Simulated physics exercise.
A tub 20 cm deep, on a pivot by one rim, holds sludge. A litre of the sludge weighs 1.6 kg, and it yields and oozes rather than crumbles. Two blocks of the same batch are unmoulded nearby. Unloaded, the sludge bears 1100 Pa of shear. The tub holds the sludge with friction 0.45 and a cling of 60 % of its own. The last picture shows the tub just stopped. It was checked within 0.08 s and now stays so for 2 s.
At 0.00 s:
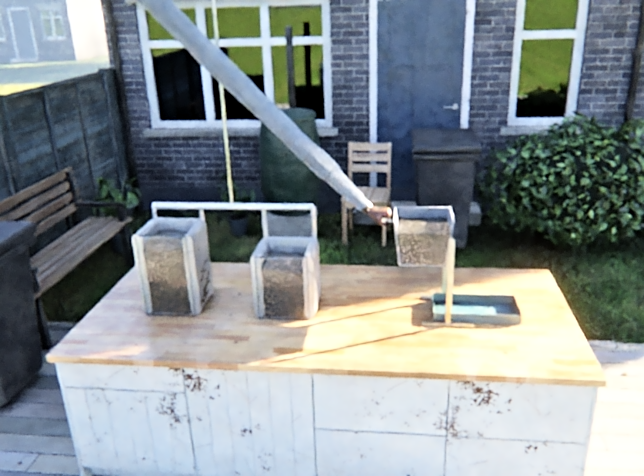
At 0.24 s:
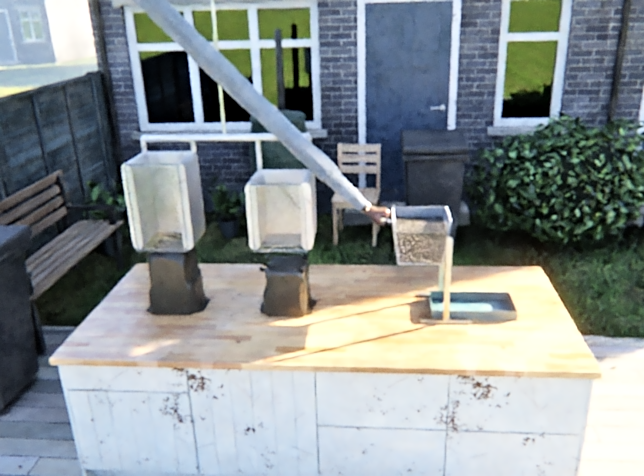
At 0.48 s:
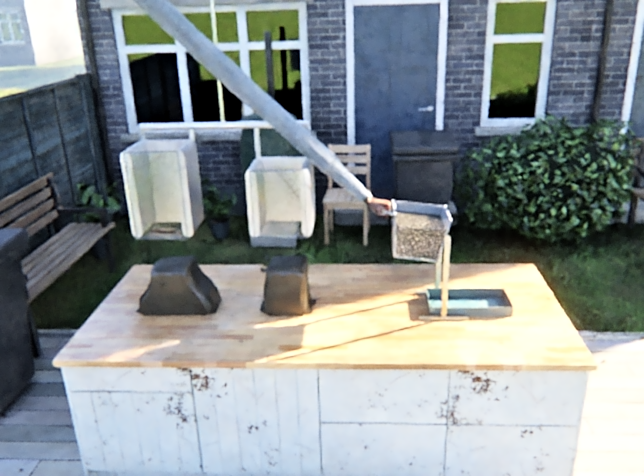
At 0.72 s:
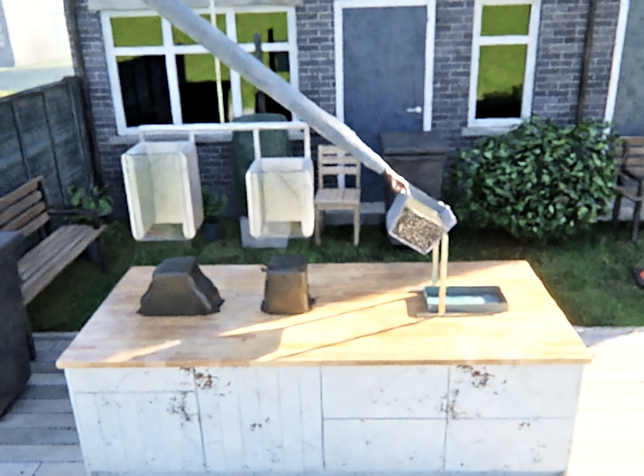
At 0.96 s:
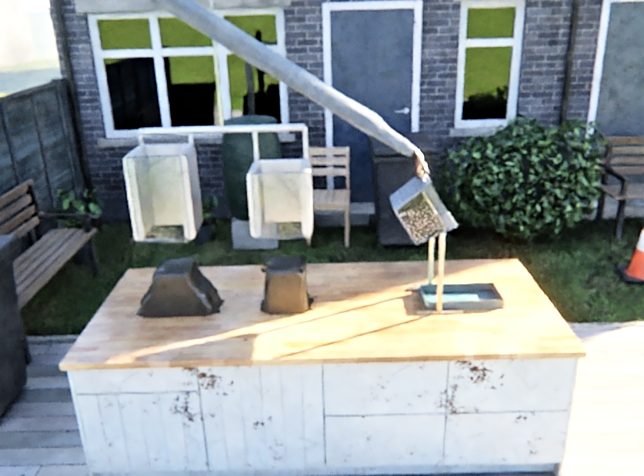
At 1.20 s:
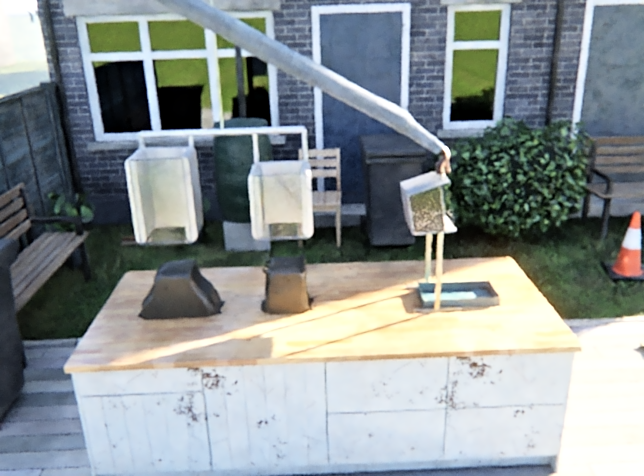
Two white moulds lift off dark blocks that slump slightly, then an arm tilts a tub.
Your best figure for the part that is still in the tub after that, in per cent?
The part that is still in the tub after that is near 100 %.
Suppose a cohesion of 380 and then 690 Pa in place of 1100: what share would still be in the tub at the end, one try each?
In that order: 50 %, 75 %.
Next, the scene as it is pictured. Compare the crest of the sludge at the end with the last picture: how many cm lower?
Some 0 cm.
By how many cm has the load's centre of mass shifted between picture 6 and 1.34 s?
Roughly 0 cm.
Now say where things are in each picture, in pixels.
In the first frame, handle-side rim at (395, 222), tilt 0 degrees; crest of the sludge at (405, 233); block heights 37 cm, 26 cm (left to right).
In the second frame, handle-side rim at (394, 222), tilt 0 degrees; crest of the sludge at (403, 232); block heights 33 cm, 26 cm (left to right).
In the third frame, handle-side rim at (396, 215), tilt 7 degrees; crest of the sludge at (400, 226); block heights 26 cm, 25 cm (left to right).
In the fourth frame, handle-side rim at (410, 196), tilt 32 degrees; crest of the sludge at (408, 206); block heights 26 cm, 25 cm (left to right).
In the fifth frame, handle-side rim at (431, 184), tilt 59 degrees; crest of the sludge at (421, 193); block heights 26 cm, 25 cm (left to right).
In the sixth frame, handle-side rim at (450, 183), tilt 81 degrees; crest of the sludge at (438, 188); block heights 26 cm, 25 cm (left to right).
After 1.34 s, the tub is at 81 degrees and holds 100 %.
After 1.51 s, the tub is at 81 degrees and holds 100 %.
After 1.68 s, the tub is at 81 degrees and holds 100 %.
After 1.85 s, the tub is at 81 degrees and holds 100 %.
After 3.20 s, the tub is at 81 degrees and holds 100 %.
